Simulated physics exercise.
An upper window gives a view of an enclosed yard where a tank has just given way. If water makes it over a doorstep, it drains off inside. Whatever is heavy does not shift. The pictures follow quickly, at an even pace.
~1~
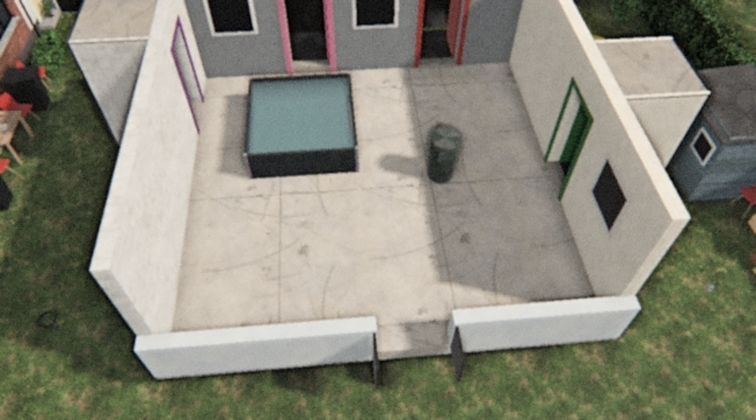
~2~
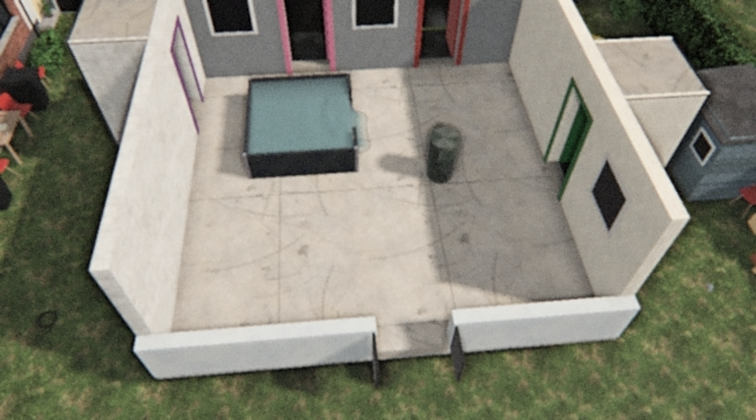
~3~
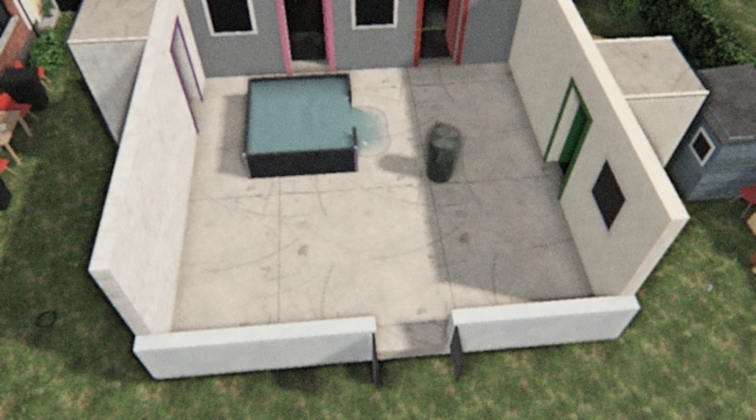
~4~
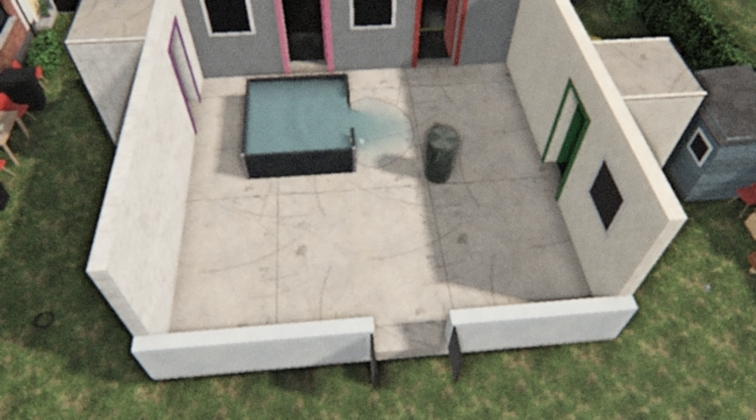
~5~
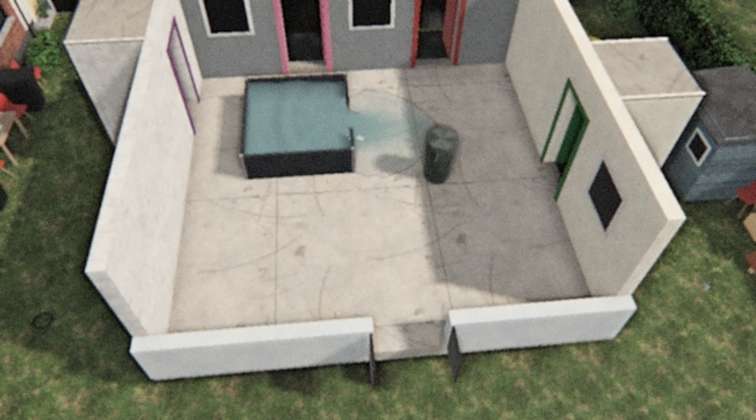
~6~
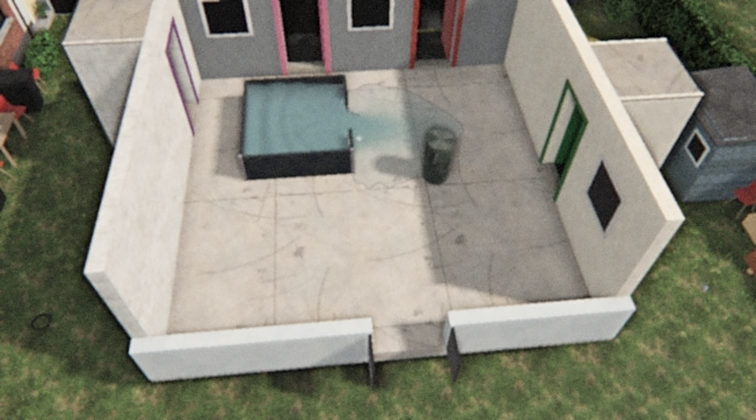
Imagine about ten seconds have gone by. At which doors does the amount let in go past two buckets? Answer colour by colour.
Door by door: The purple door stays at two or fewer; the pink door stays at two or fewer; the red door goes past two; the green door goes past two.
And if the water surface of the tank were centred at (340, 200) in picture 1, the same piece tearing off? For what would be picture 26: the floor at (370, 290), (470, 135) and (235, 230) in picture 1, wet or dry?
Points in turn: Not reached; not reached; not reached.
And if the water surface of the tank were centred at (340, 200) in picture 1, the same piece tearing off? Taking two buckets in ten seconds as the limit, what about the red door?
Red falls short.
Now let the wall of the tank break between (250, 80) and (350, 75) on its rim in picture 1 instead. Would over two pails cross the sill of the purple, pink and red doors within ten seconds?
Result - purple door: Above the limit; pink door: Above the limit; red door: Below the limit.
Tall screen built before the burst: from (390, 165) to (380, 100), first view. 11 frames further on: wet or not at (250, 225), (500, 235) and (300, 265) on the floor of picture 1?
Taking the points in order, they are high and dry, high and dry and inundated.
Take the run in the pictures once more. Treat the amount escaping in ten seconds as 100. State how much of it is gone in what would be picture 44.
Close to 60 %.
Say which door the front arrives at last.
My answer: The door marked purple.
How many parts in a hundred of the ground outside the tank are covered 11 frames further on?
Close to 30 %.
A moment on, water covers 25 % of the floor; the purple door not reached, the pink door not reached, the red door not reached, the green door not reached.
Next, water covers 30 % of the floor; the purple door not reached, the pink door not reached, the red door under two buckets in, the green door under two buckets in.
Then, water covers 40 % of the floor; the purple door not reached, the pink door not reached, the red door under two buckets in, the green door over two buckets in.
Later, water covers 50 % of the floor; the purple door not reached, the pink door not reached, the red door over two buckets in, the green door far over two buckets in.
In the end, water covers 80 % of the floor; the purple door wet at the sill, nothing in, the pink door wet at the sill, nothing in, the red door far over two buckets in, the green door far over two buckets in.
